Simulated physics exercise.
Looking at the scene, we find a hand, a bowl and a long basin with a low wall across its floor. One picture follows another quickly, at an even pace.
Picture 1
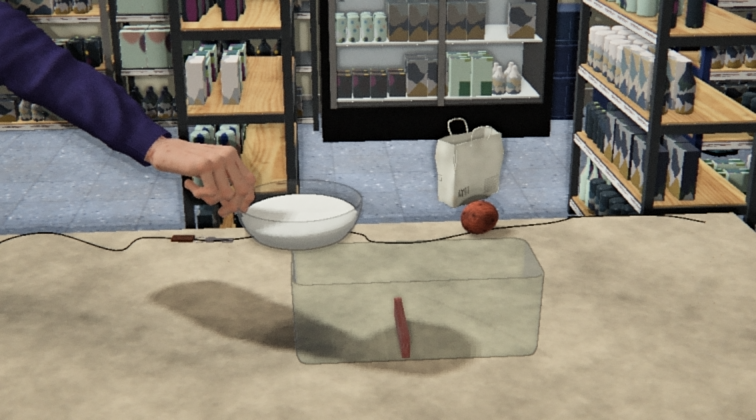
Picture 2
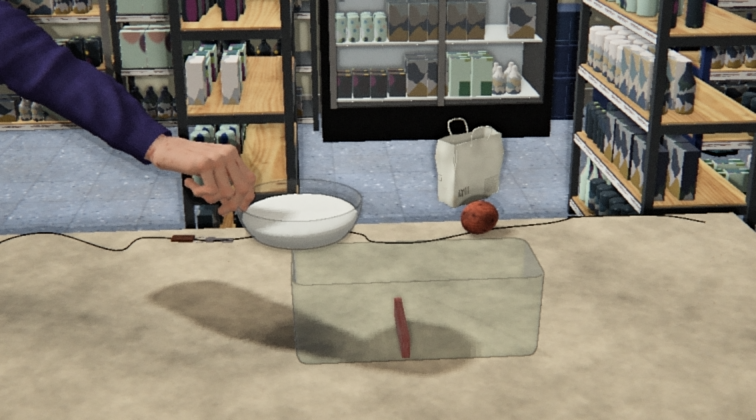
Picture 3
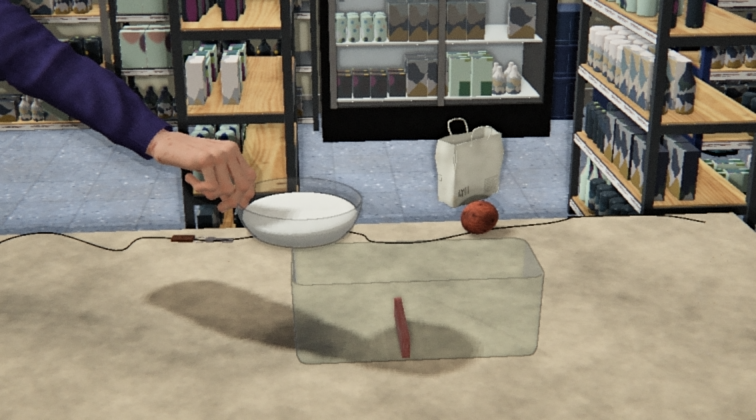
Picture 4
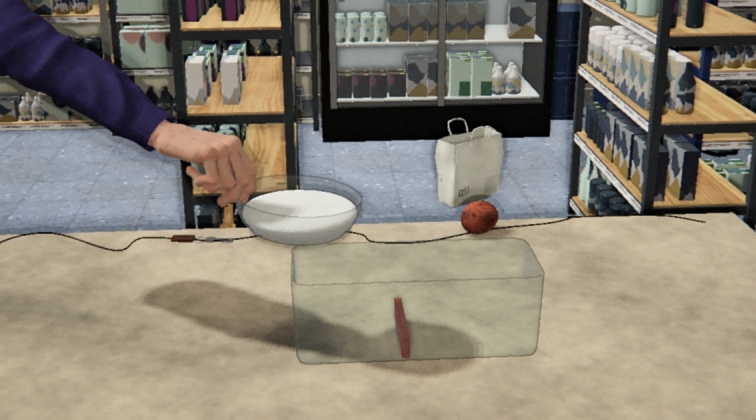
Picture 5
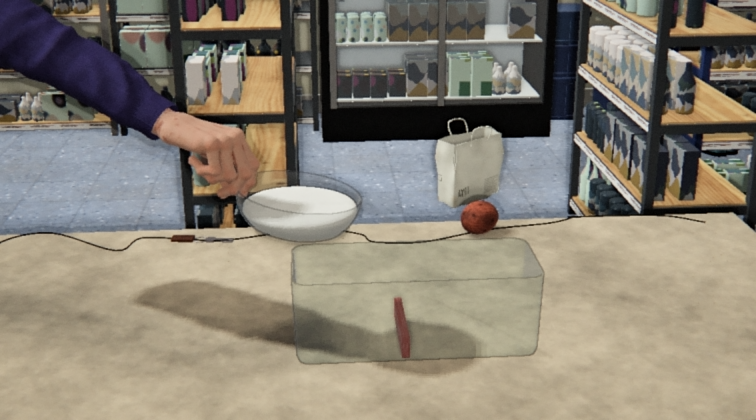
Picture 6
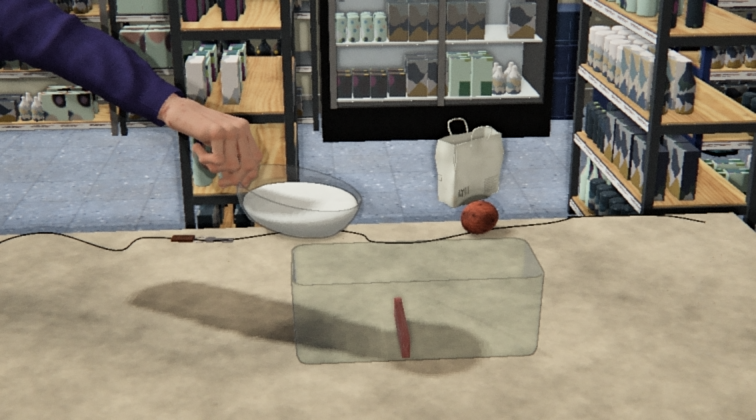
A hand in a purple sleeve reaches in from the left and grips a clear glass bowl of white liquid above a mottled beige tabletop, seen from slightly above in a shop with stocked shelves. Below sits a long clear basin with a low red wall inside, with a reddish ball, pale bag and dark cord behind. The hand slowly tilts the bowl slightly rightward, while the camera stays still.
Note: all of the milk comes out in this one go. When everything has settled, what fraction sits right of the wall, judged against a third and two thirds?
The share right of the wall will be large, beyond two thirds.
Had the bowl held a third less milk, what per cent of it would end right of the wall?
Some 90 parts in a hundred.
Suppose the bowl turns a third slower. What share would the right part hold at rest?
Estimate: Around 85 %.
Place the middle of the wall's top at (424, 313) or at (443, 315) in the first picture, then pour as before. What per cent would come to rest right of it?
In order, 75 and 40 in a hundred.
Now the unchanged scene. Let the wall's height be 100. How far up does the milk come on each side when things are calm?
Left of the wall 20 %, right of the wall 60 %.
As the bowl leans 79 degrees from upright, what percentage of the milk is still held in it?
30 per cent or so.
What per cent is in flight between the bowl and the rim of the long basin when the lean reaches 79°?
It's close to 55 per cent.
A moment on, the tilt is 79° and 29 per cent is still to pour, 2 is left of the wall and 12 right of it.
Next, the tilt is 115° and 0 per cent is still to pour, 13 is left of the wall and 84 right of it.
Then the tilt is 118° and 0 per cent is still to pour, 18 is left of the wall and 81 right of it.
Later the tilt is 118° and 0 per cent is still to pour, 18 is left of the wall and 81 right of it.
At rest 18 per cent lies left of the wall, 81 right of it and 1 outside.
